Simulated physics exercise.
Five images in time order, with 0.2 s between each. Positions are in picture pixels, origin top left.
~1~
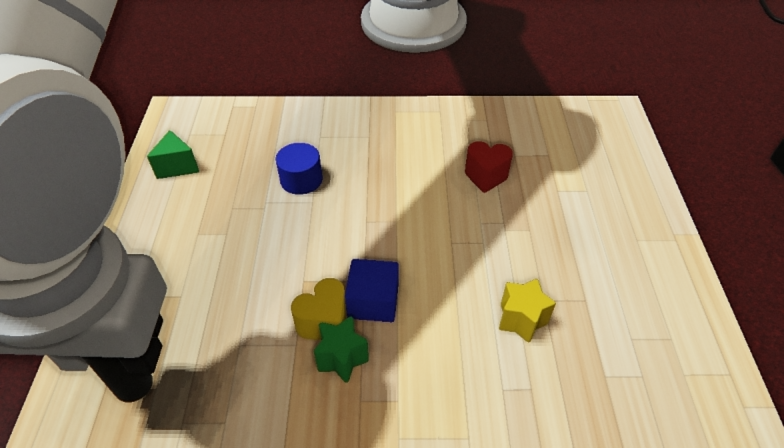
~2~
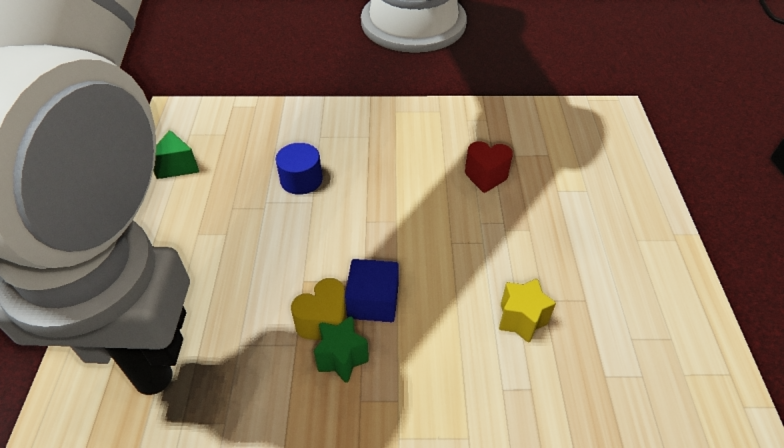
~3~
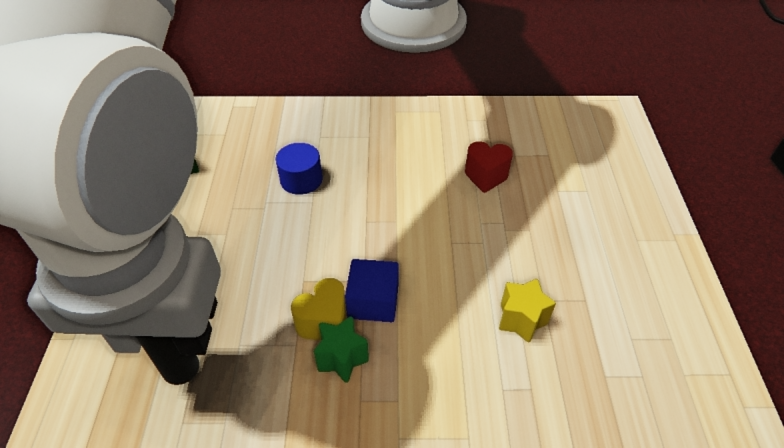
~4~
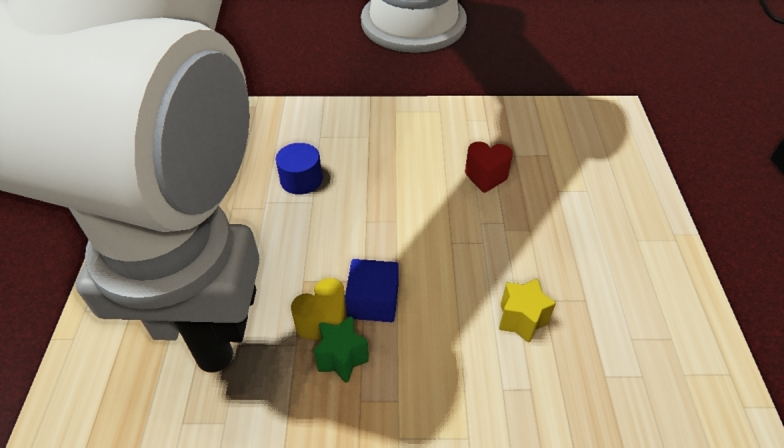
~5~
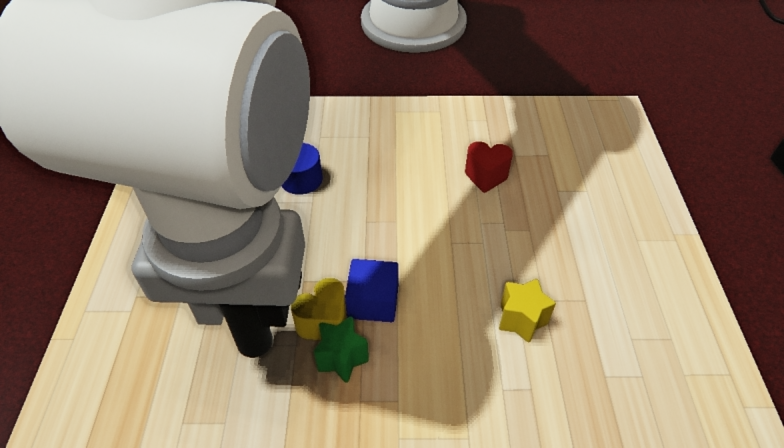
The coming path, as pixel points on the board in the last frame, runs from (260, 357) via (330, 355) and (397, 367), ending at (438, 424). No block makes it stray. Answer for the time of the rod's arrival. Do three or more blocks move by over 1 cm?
My answer is no.
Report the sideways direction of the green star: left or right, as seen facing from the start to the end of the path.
Facing the way the path runs, start to end, you'll find the green star has shifted left.
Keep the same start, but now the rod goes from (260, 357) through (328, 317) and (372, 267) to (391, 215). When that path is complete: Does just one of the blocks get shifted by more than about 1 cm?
Short answer: No.
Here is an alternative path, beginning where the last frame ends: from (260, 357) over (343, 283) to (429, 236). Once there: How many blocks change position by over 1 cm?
Two get moved.
The first path, step by step. One third of the way, rod (328, 340); green star (363, 339).
Two thirds of the way, rod (397, 353); green star (434, 347).
At the end, rod (440, 411); yellow heart in place; green star (456, 359), turned 45° anticlockwise.
